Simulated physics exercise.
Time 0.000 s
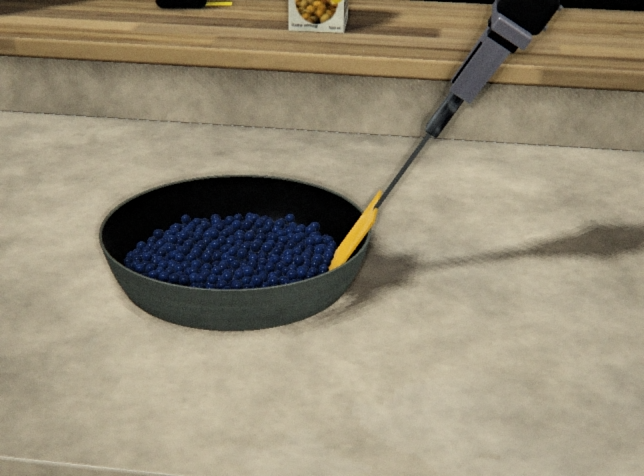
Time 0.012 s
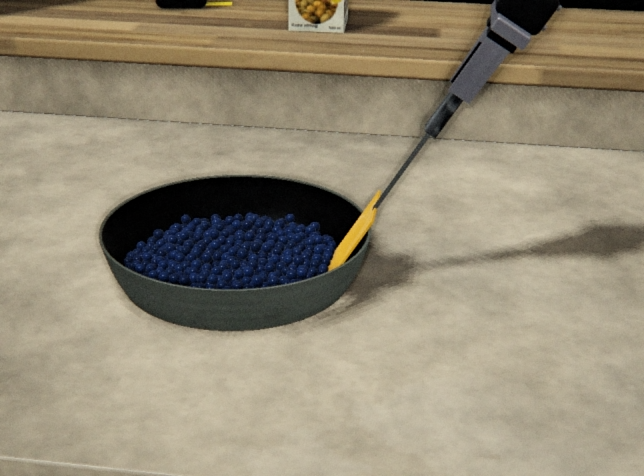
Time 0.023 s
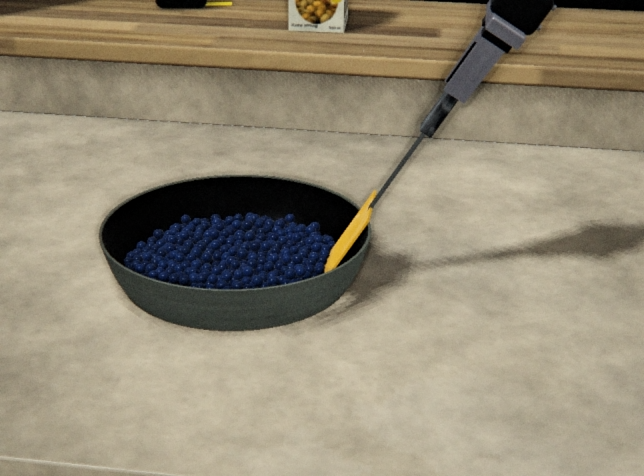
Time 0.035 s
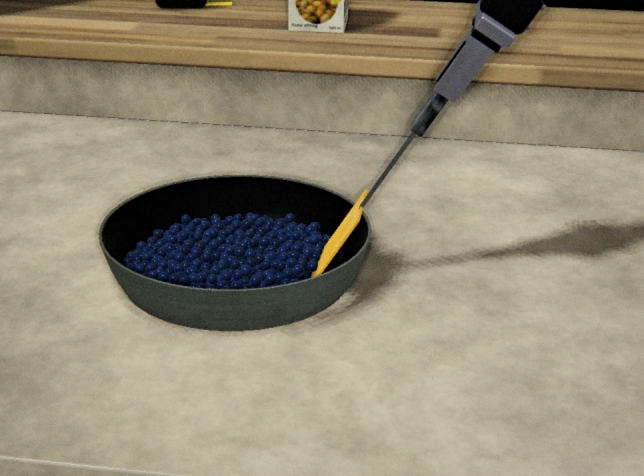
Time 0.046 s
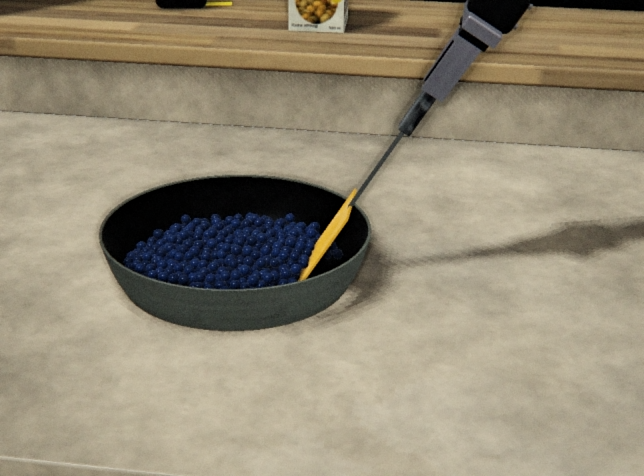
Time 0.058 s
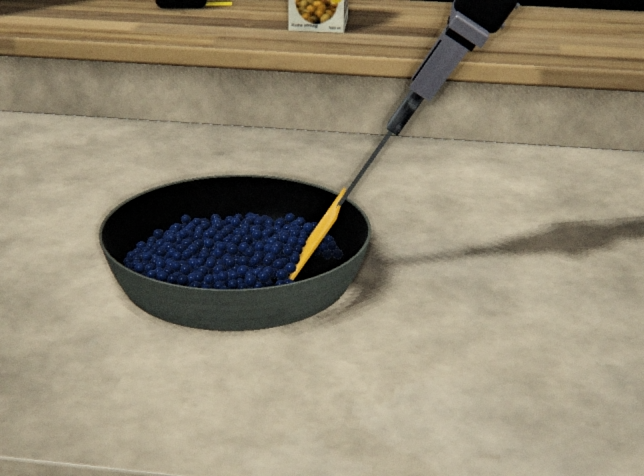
A robot arm, dark and grey, reaches in from the upper right over a pale stone-like counter seen from slightly above, gripping a yellow spatula. A dark frying pan heaped with small deep-blue beads sits left of centre, with a wooden surface and a small box behind. The arm barely moves at first, then draws the spatula a short way left through the beads, while pan and camera stay still.
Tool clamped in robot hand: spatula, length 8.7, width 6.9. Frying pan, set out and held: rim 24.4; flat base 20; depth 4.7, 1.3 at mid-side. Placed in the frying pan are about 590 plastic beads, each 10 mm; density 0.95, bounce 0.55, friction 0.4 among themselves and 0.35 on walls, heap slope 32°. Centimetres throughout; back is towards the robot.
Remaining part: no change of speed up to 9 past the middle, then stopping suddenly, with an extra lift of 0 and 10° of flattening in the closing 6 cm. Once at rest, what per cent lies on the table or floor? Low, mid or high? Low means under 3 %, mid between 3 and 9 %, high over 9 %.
Mid.
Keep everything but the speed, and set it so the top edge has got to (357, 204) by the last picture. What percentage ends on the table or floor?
Roughly 0 per cent.
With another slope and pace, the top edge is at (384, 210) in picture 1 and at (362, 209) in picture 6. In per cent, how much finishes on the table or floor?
My guess would be close to 0 per cent.
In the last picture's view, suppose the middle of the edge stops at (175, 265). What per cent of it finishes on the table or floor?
Estimate: Approx. 0 %.
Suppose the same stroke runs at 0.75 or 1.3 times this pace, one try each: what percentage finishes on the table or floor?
Around 0 per cent and around 10 per cent.
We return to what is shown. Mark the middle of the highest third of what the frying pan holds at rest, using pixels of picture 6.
Pixel position: Approx. (146, 238).
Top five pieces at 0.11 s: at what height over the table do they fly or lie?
Estimated height above table: Approx. 5 cm.
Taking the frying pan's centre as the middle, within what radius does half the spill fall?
About 20 cm out from the centre.
By 0.11 s, sloping 59°, highest piece 5 above the table; 590 in the frying pan.
By 0.17 s, sloping 56°, highest piece 6 above the table; 590 in the frying pan.
By 0.40 s, sloping 49°, highest piece 6 above the table; 558 in the frying pan, 27 on the table or floor, 5 on the blade or in flight.
By 1.45 s, sloping 49°, highest piece 5 above the table; 558 in the frying pan, 32 on the table or floor.
Final count, 558 in the frying pan, 32 on the table or floor. That is 5 % on the table or floor.
